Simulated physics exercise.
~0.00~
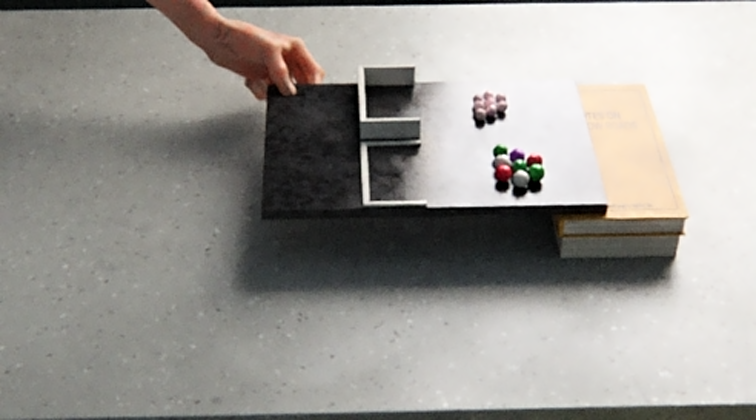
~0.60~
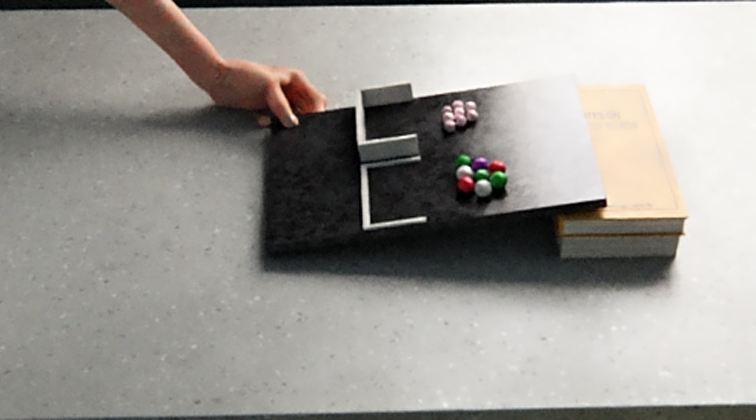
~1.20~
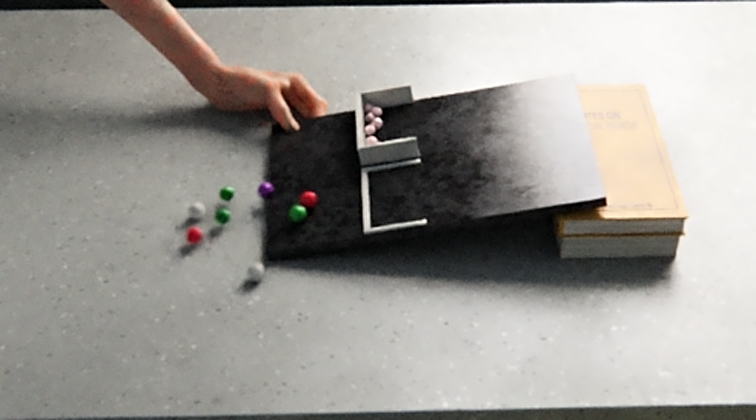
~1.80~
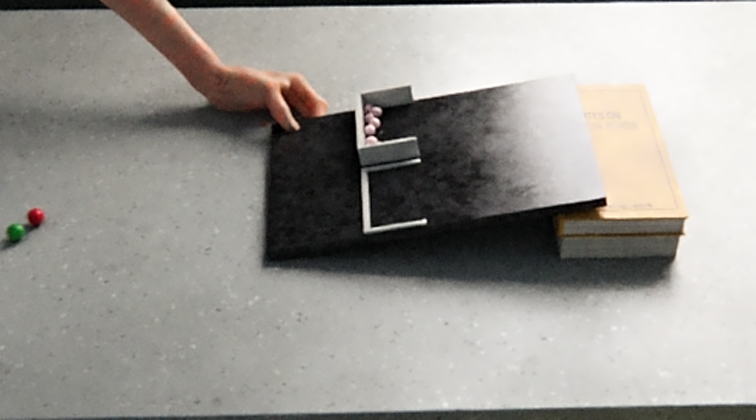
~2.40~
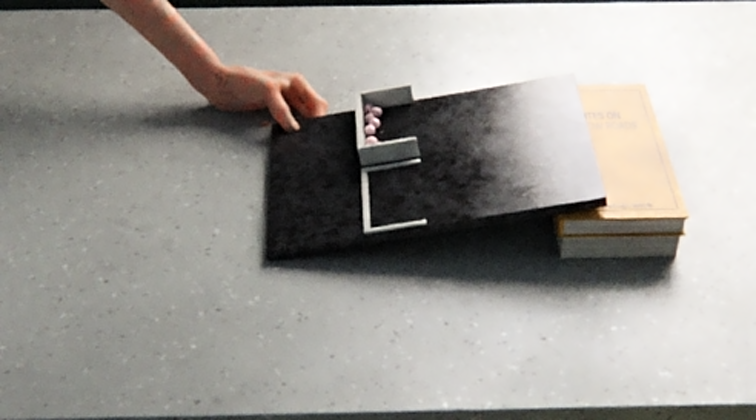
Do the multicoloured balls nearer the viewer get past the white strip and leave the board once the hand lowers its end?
Yes, the multicoloured balls pass the low strip, leave the board and roll away to the left across the table until they are out of view.
